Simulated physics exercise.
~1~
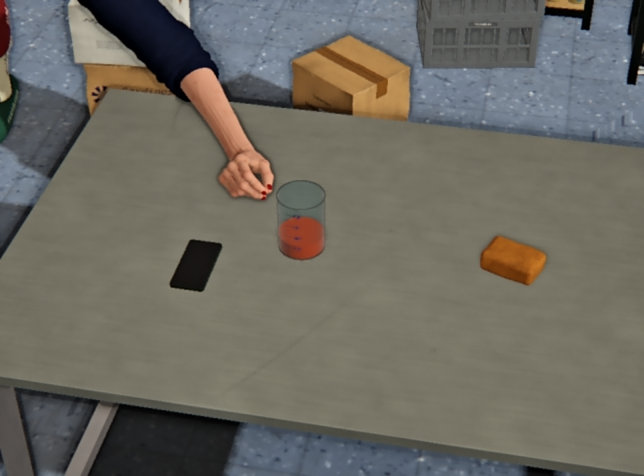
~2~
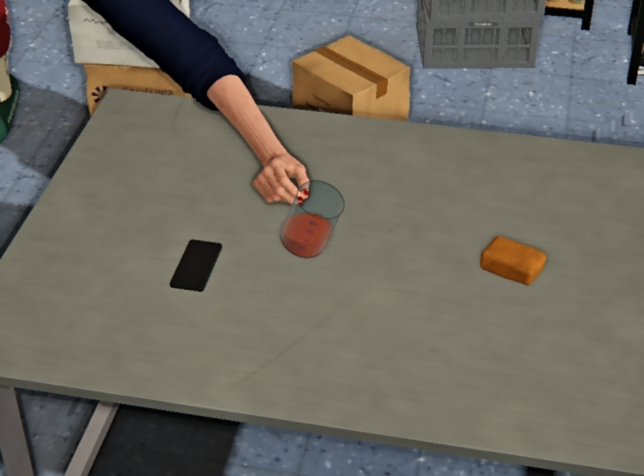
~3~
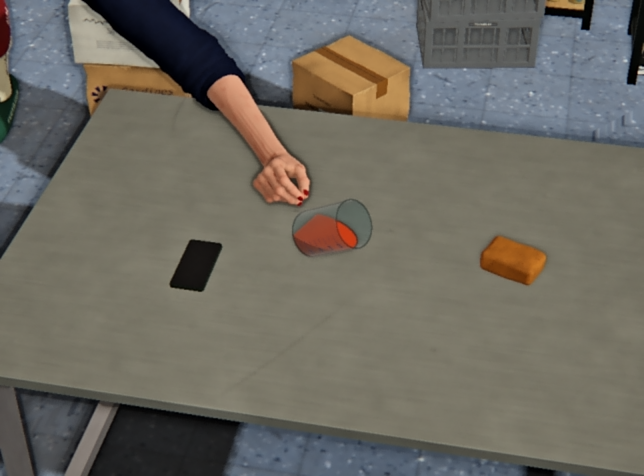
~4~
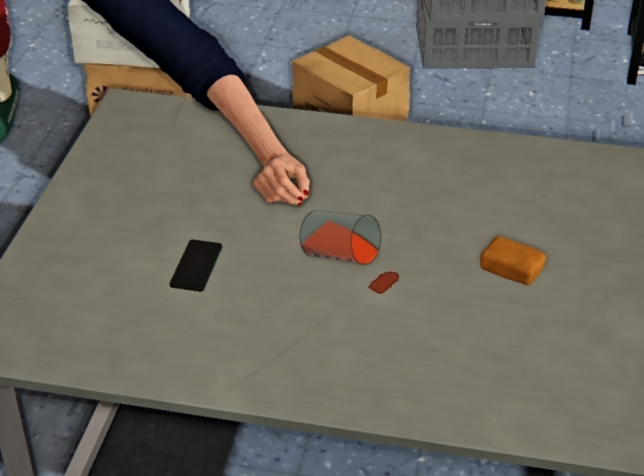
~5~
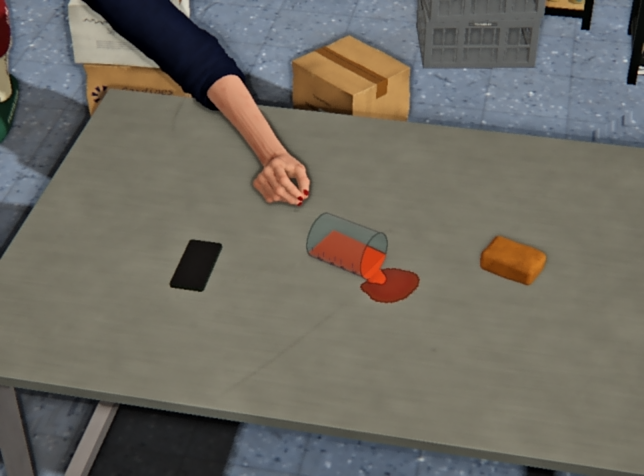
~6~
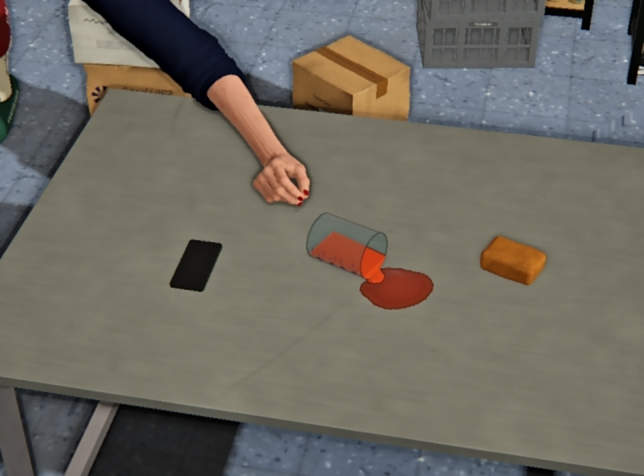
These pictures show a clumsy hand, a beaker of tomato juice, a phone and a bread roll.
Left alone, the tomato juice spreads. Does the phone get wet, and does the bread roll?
The phone is going to be dry afterwards; the bread roll is going to be wet afterwards.
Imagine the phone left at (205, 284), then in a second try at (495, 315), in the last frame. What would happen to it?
Try one: It stays clear. Try two: It gets hit.
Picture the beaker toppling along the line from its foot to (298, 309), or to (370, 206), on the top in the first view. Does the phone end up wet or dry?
Toward the first point it avoids the spill; toward the second it avoids the spill.
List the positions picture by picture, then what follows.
It stands upright; beaker (301, 220) about a quarter full; phone (197, 263); bread roll (514, 251), in the first frame.
It is being nudged; beaker (312, 219) tipped 20°, in the second frame.
It is falling; beaker (332, 229) tipped 55°; bread roll (514, 251), in the third frame.
It is falling; beaker (341, 237) tipped 70°; phone (197, 263), in the fourth frame.
It is down; beaker (348, 246) tipped 85°; a puddle starts at (390, 285), in the fifth frame.
It is down; beaker (348, 246) tipped 85°; a puddle starts at (395, 287); phone (197, 263); bread roll (514, 251), in the sixth frame.
Next, the puddle covers about as much as a tray; the phone is clear of it; the bread roll is in it.
After that, the puddle covers about as much as a big tray; the phone is clear of it; the bread roll is in it.
Finally, the puddle covers about as much as a big tray; the phone is clear of it; the bread roll is in it.
